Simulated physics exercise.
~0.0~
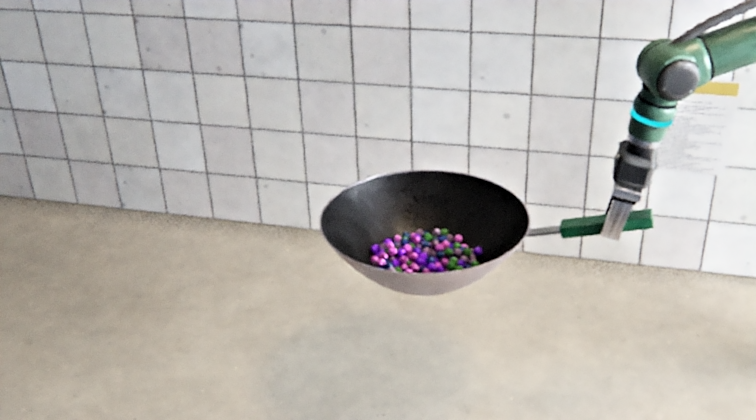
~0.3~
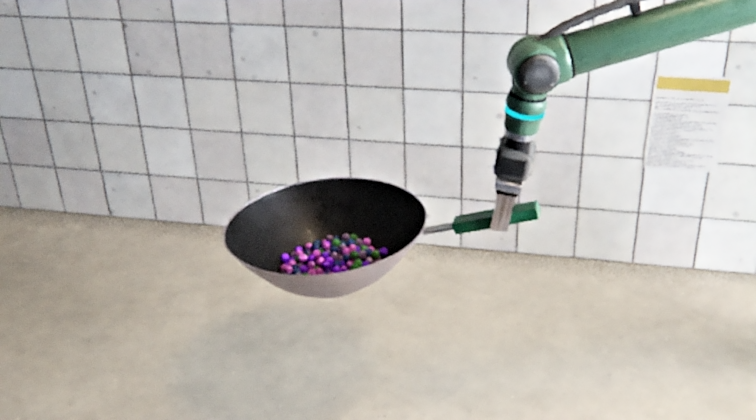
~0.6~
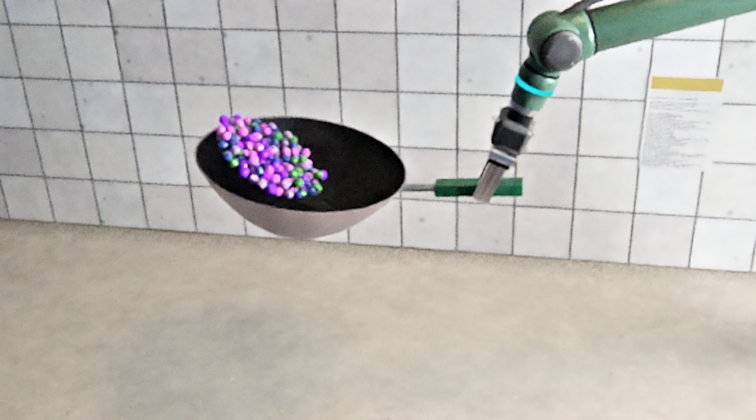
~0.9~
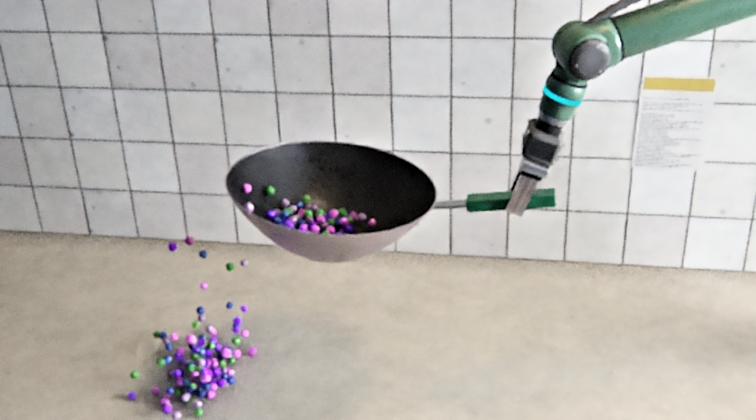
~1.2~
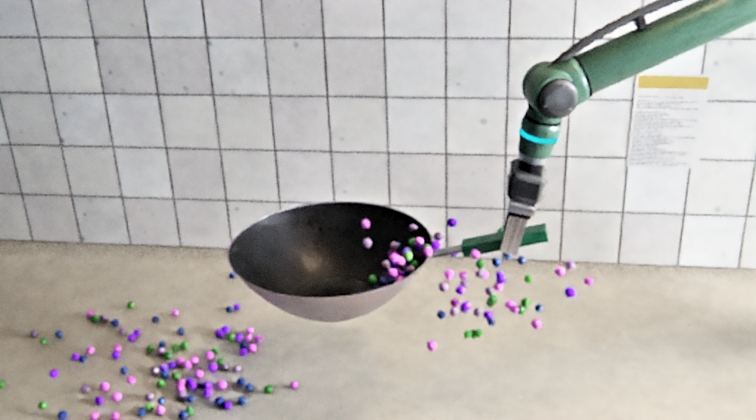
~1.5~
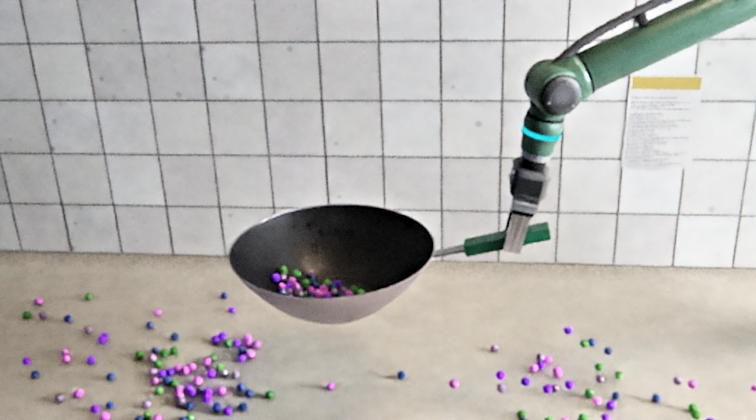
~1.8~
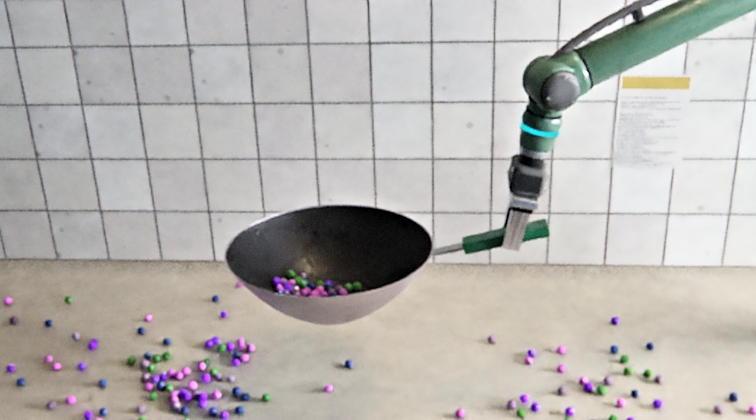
Green robot arm tossing colourful round sweets in a dark wok, spilling most across the table, then holding the few left still.
